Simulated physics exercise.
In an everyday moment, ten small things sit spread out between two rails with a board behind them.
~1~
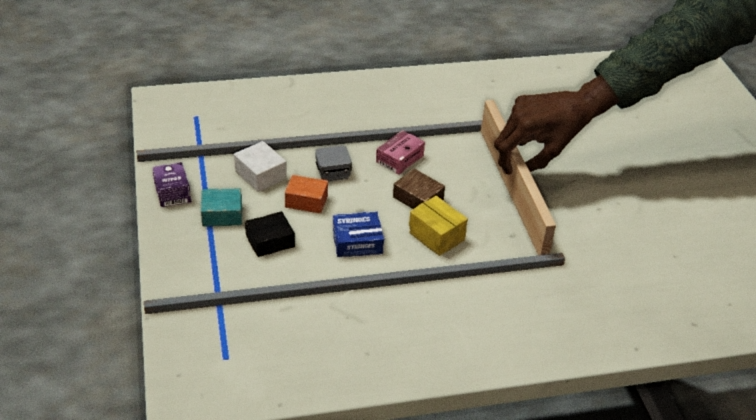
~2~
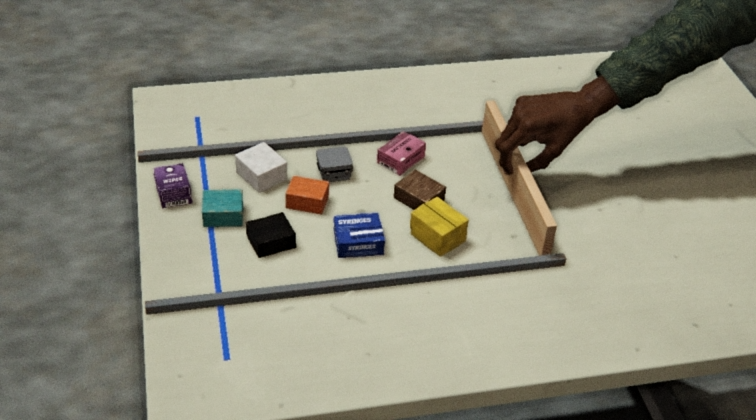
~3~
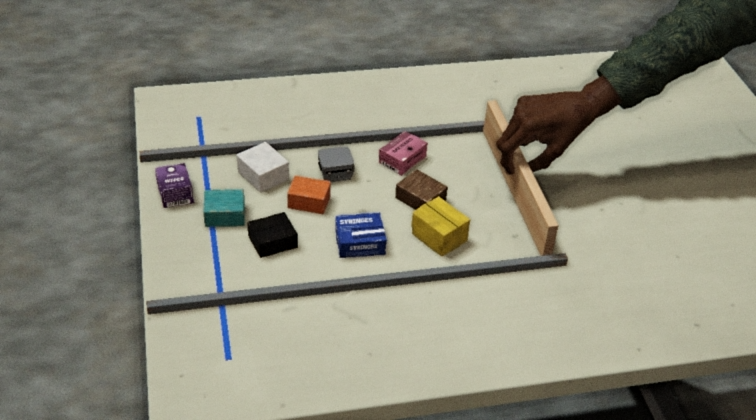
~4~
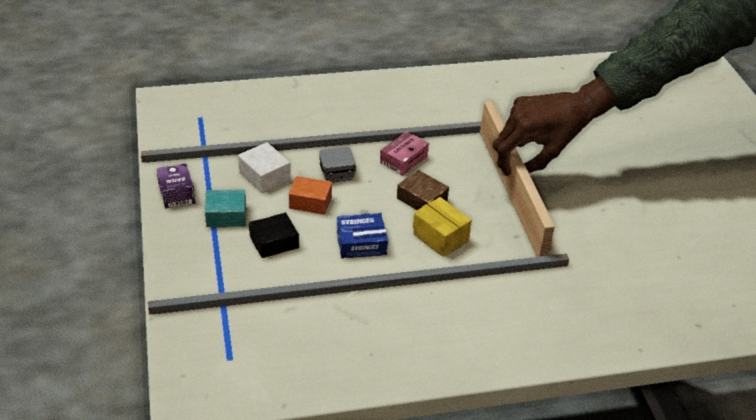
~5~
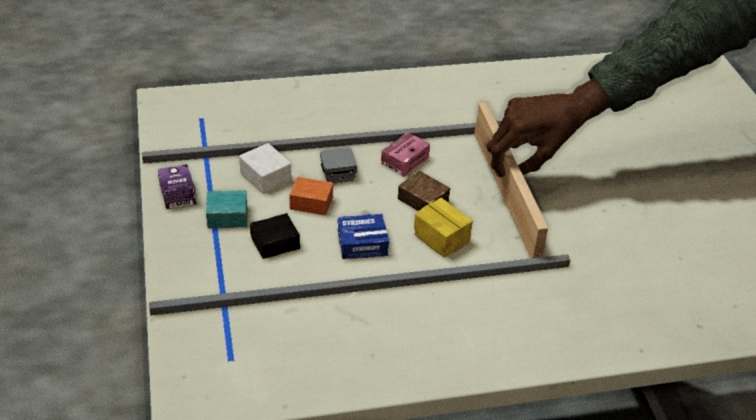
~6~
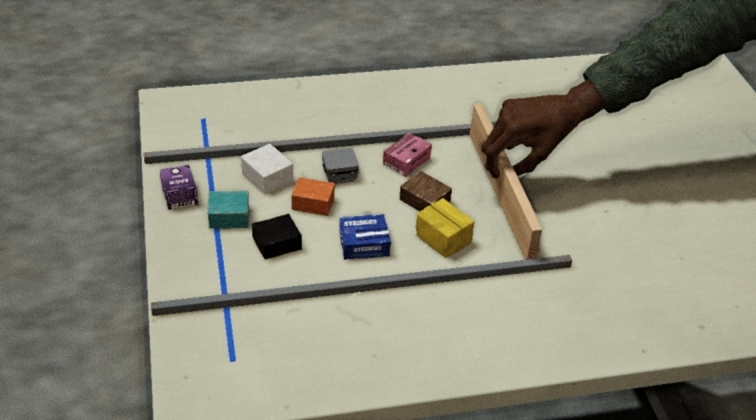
On a pale tabletop, small colored boxes and blocks sat still between two gray rails while a hand at the right held a wooden board, then slid it slightly left toward them.
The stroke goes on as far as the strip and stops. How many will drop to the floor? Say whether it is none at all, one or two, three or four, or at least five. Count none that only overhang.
I would say three or four.
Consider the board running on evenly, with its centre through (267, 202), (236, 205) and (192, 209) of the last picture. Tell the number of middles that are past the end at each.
1, 4, 7.
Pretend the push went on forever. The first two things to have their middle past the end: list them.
Earliest first: Purple box, black box.
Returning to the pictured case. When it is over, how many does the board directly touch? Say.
3 in contact.
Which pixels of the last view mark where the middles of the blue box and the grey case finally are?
Blue box at (156, 260), grey case at (155, 191).
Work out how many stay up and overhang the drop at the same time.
The tally is 3.
Soon after, none off yet; purple box at rest near (179, 187); turquoise block at rest near (229, 210); black box at rest near (277, 236).
After that, none off yet; purple box moving near (171, 189); turquoise block displaced a little near (211, 212); black box displaced well along near (205, 242).
In the end, the number that fall off is three or four; gone, white block, black box, turquoise block and purple box.
